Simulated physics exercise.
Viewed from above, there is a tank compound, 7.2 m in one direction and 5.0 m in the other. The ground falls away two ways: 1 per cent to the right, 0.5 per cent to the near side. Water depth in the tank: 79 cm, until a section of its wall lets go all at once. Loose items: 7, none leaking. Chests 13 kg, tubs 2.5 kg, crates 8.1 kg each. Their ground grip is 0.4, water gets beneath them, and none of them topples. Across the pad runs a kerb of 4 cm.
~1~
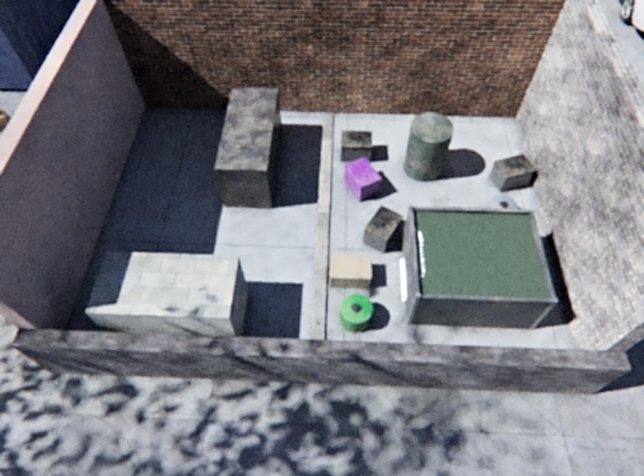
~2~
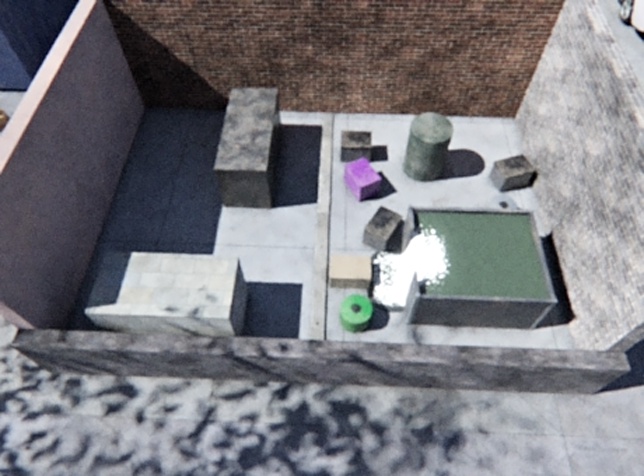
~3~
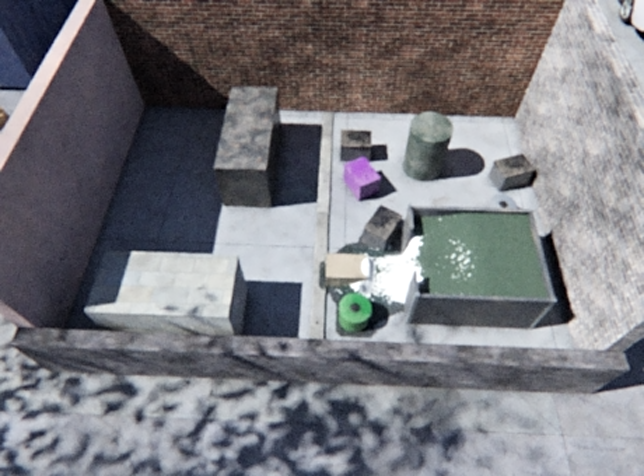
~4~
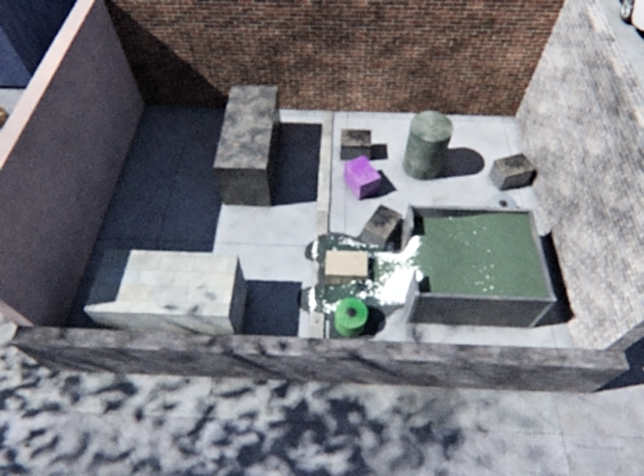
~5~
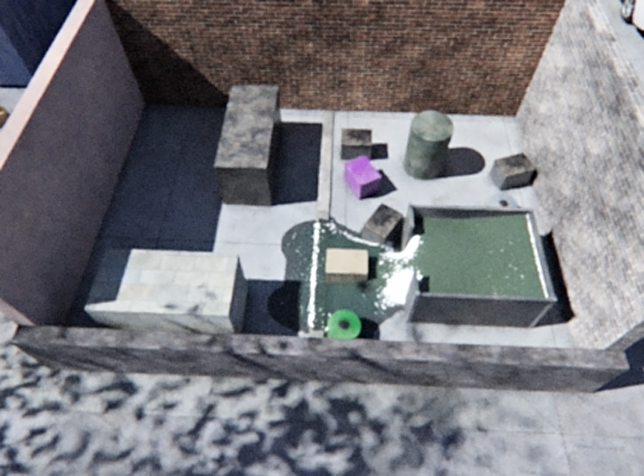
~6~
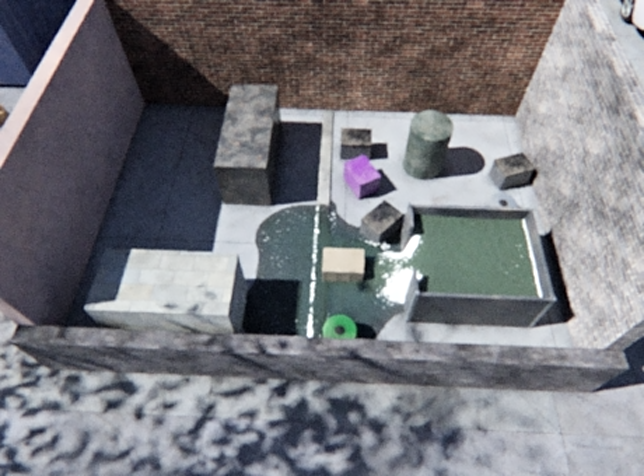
Walled yard with a green-water tank, water pouring from its left side and spreading leftward, a green tub shifting slightly toward the front wall.
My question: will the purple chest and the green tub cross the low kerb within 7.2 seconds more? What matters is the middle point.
Outcome: Purple chest never gets over; green tub goes beyond the kerb.
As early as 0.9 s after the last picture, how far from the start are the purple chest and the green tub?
About 0 cm and 60 cm, respectively.
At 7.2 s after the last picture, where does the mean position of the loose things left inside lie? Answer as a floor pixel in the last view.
It works out to somewhere near (352, 203) on the floor.
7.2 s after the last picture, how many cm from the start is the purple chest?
Around 10 cm from where it started.
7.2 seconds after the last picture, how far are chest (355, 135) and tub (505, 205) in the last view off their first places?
They've ended up 50 cm and 0 cm away, in that order.
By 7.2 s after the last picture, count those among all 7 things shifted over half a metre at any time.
The total is 2.
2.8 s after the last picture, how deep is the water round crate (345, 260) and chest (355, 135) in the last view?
Depths: Near 8 cm, then near 1 cm.
Then, 0.9 s after the last picture the purple chest is near (362, 170), 0.0 m from its start, aground; the green tub is near (313, 327), 0.7 m from its start, afloat; 2 of 7 are over the mark; 2 afloat.
Then, 2.8 s after the last picture the purple chest is near (362, 170), 0.0 m from its start, aground; the green tub is near (258, 284), 1.4 m from its start, afloat; 2 of 7 are over the mark; 2 afloat.
Then, 4.8 s after the last picture the purple chest is near (362, 170), 0.0 m from its start, aground; the green tub is near (223, 201), 2.7 m from its start, afloat; 2 of 7 are over the mark; 2 afloat.
Then, 7.2 s after the last picture the purple chest is near (367, 170), 0.1 m from its start, aground; the green tub is near (116, 200), 4.1 m from its start, afloat; 2 of 7 are over the mark; 2 afloat.
